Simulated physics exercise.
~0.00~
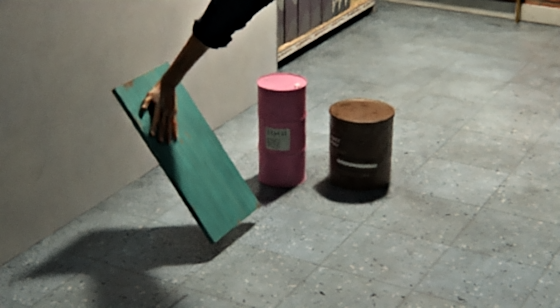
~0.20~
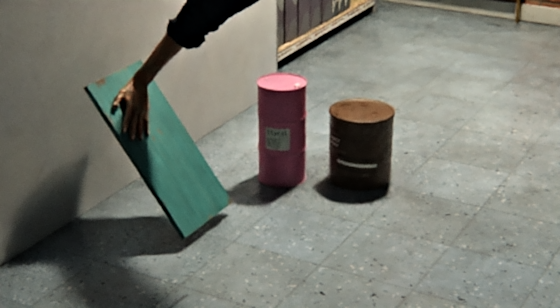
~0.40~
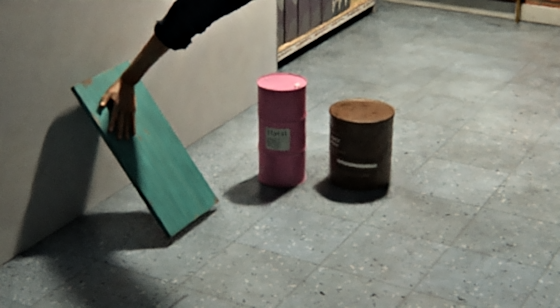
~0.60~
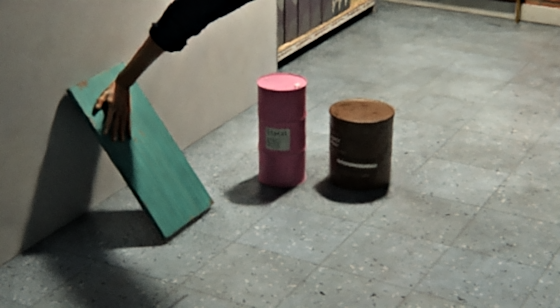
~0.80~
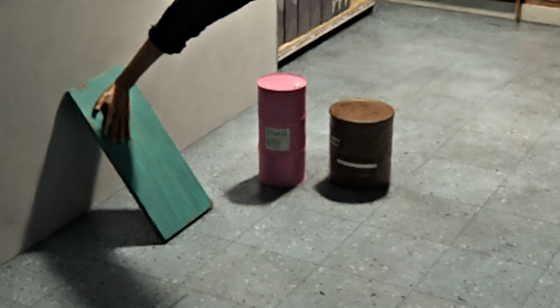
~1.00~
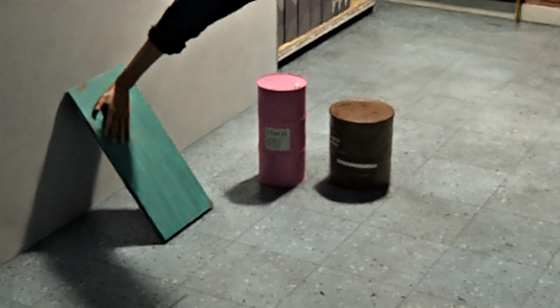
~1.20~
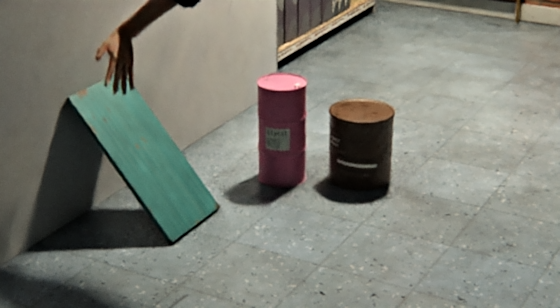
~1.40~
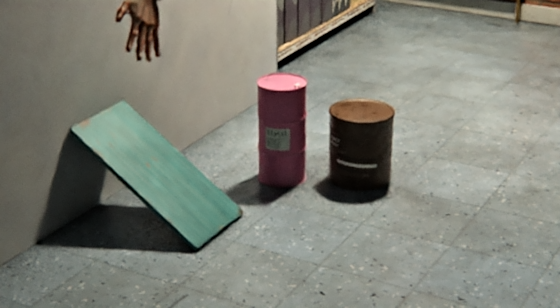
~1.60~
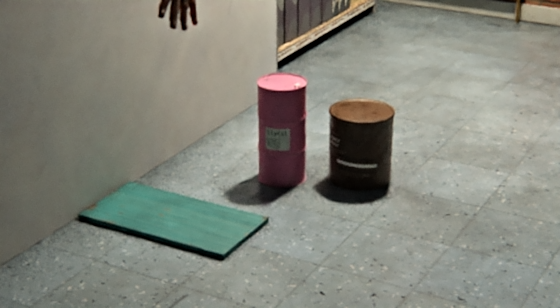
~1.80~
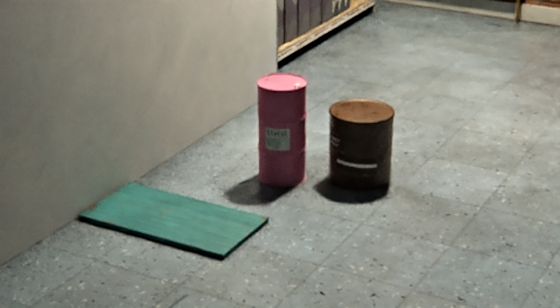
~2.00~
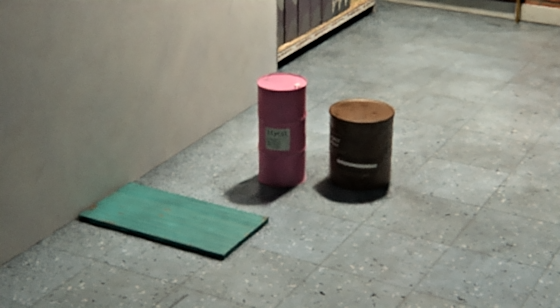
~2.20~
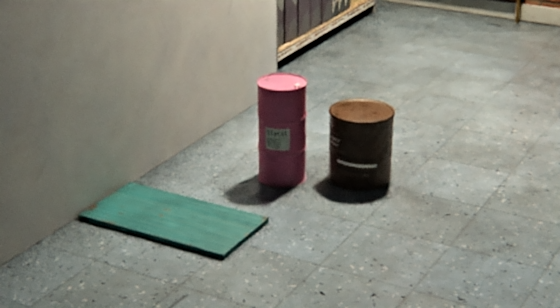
A hand leaned a turquoise board against the wall, to the left of a pink canister and a brown one, then let go and drew back. The board slid down and ended up flat on the floor, while both canisters stayed standing where they were.
